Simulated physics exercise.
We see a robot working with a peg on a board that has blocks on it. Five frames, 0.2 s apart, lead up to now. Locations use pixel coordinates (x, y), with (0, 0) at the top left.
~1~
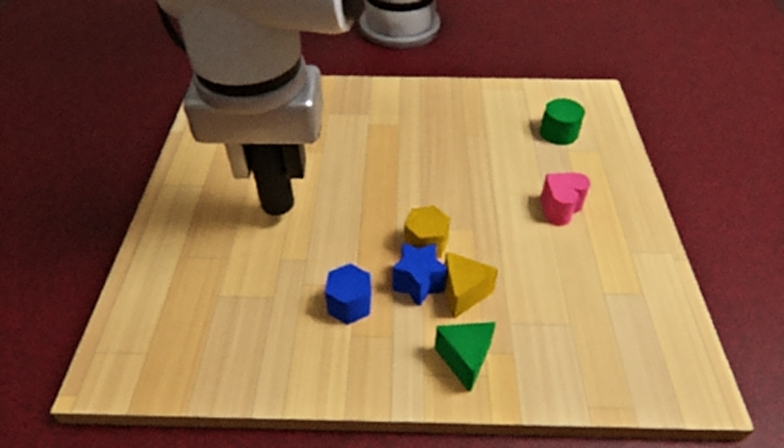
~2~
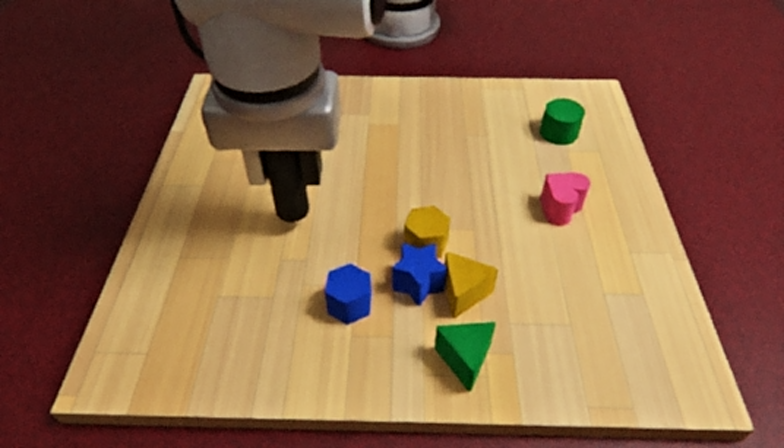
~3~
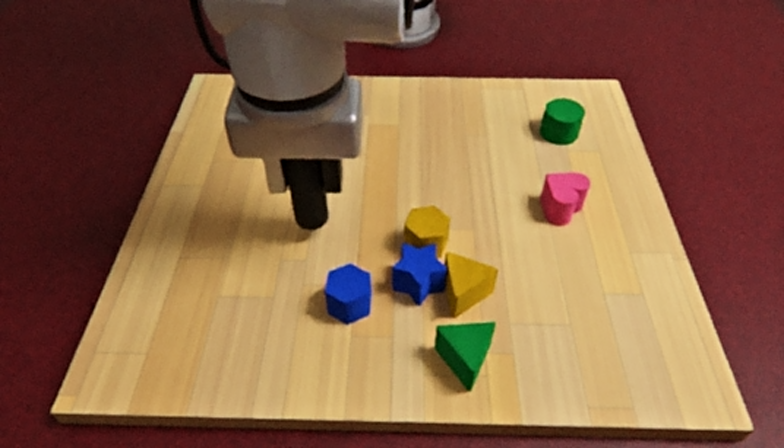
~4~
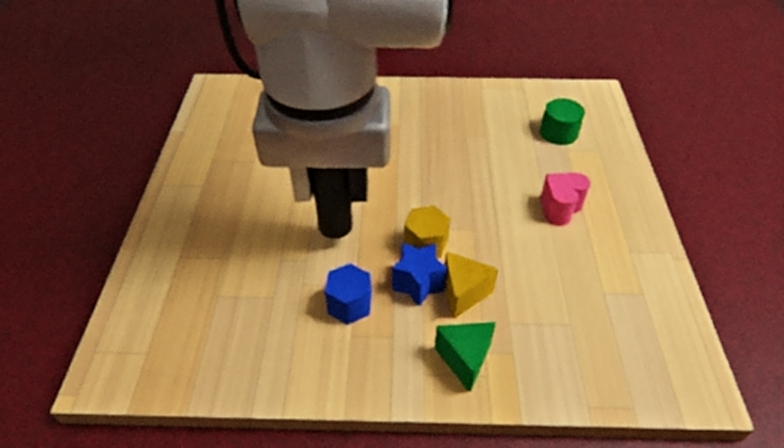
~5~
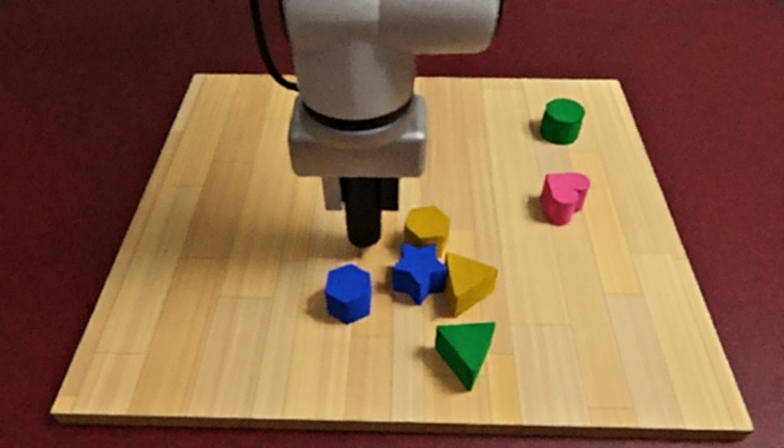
A robot arm slid its dark peg steadily to the right and slightly nearer over a wooden board, drawing close to the blue and yellow blocks, while all the colored blocks stayed still.
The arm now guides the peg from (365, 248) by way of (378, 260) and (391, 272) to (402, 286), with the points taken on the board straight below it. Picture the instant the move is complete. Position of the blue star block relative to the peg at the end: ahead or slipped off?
Pushed along.
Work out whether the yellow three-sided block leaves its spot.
It will be nudged away from its spot.
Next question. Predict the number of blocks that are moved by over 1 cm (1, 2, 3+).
The answer will be two.
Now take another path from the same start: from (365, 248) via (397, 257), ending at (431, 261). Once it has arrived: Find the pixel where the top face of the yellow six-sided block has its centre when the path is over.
It is at (452, 214).
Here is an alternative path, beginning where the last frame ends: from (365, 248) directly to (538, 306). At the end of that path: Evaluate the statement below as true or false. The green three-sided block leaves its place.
That is false.
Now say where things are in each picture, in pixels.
In the first frame, tip of the peg (278, 205), middles of tops, blue star block (420, 261), yellow six-sided block (428, 221), yellow three-sided block (467, 272).
In the second frame, peg (293, 212), nothing pushed.
In the third frame, peg (312, 219), nothing pushed.
In the fourth frame, peg (336, 227), nothing pushed.
In the fifth frame, peg (365, 236), blue star block (420, 261), yellow six-sided block (428, 221), yellow three-sided block (467, 272).
The first path, step by step. Halfway along, peg (385, 254); nothing pushed yet.
At the end, peg (402, 275); blue star block (438, 274); yellow six-sided block unmoved; yellow three-sided block (483, 277), turned 15° anticlockwise.
